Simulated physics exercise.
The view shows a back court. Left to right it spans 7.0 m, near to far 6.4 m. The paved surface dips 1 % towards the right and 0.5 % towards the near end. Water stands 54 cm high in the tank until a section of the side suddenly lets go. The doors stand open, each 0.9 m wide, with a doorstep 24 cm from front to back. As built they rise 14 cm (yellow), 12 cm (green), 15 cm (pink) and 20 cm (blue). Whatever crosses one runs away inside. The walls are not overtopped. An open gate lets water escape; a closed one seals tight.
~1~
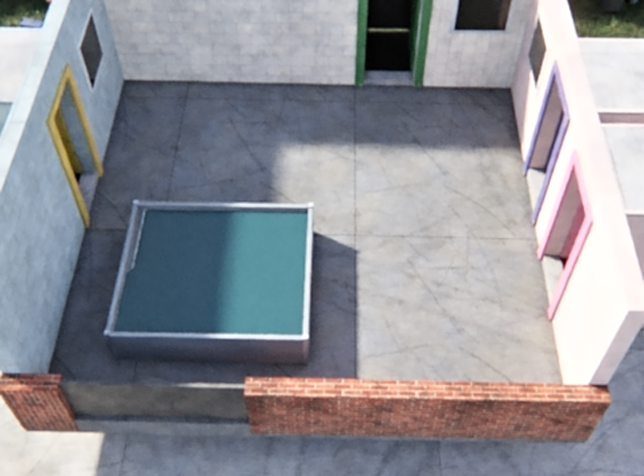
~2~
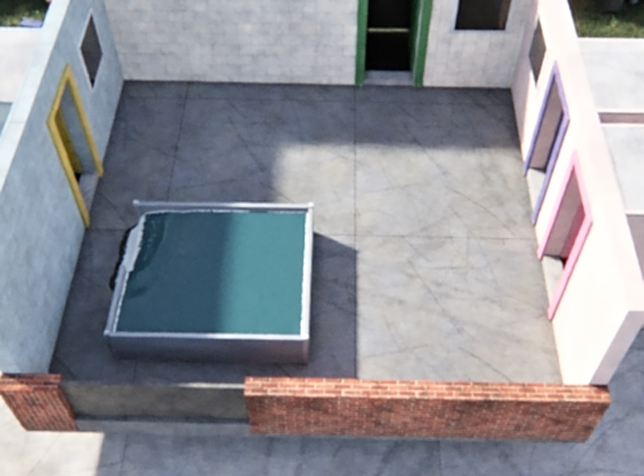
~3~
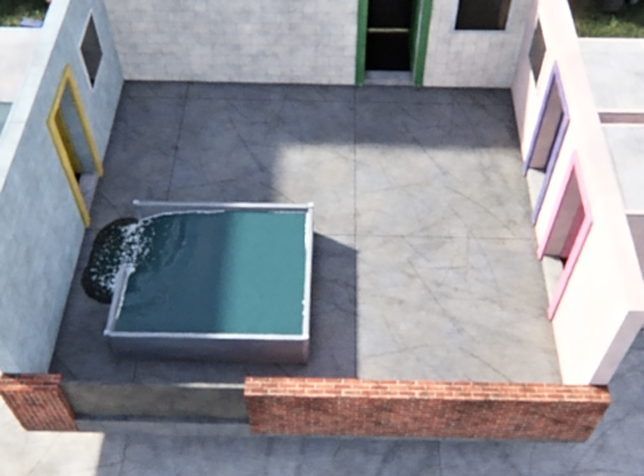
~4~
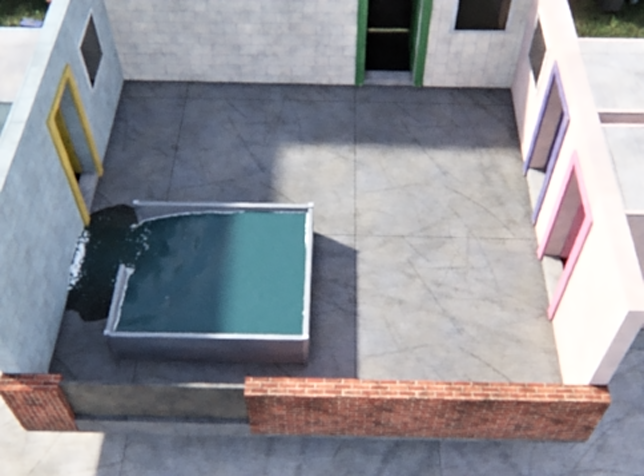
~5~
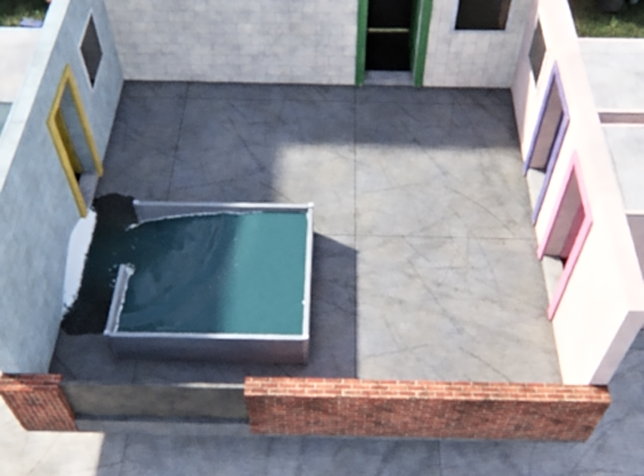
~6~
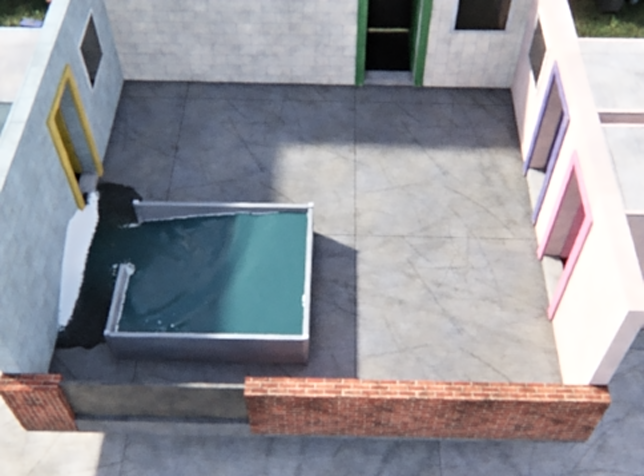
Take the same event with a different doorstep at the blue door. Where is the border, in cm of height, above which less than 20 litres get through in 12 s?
Some 8 cm above the ground.
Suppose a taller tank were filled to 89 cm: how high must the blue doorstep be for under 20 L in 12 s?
Some 16 cm.
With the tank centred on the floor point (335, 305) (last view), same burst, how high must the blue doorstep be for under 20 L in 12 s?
About 6.0 cm.
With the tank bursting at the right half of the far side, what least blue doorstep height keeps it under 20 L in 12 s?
Some 6.5 cm.
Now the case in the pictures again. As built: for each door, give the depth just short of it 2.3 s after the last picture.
Depths in cm: Yellow 19, green 0, pink 0, blue 0.
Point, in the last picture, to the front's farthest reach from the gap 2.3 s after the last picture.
Near (294, 86).
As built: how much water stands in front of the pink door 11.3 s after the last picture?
Roughly 11.0 cm deep.
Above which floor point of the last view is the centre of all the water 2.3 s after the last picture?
At about (186, 265).
Then, 0.7 s after the last picture water covers 10 % of the floor, deepest (42 cm) near (93, 250); it has not reached the blue door.
Then, 2.3 s after the last picture water covers 30 % of the floor, deepest (32 cm) near (90, 260); it has not reached the blue door.
Then, 11.3 s after the last picture water covers 90 % of the floor, deepest (13 cm) near (559, 415); 10 cm at the blue door, 0 litres in over its 20 cm doorstep.
At the blue door as built, the water peaked near 12 cm, 9.9 s after the last picture.
With a doorstep of 6.5 cm, 41 litres would have come in within the 12 s; with 10 cm, 6 litres. So under 20 litres takes about 8 cm.
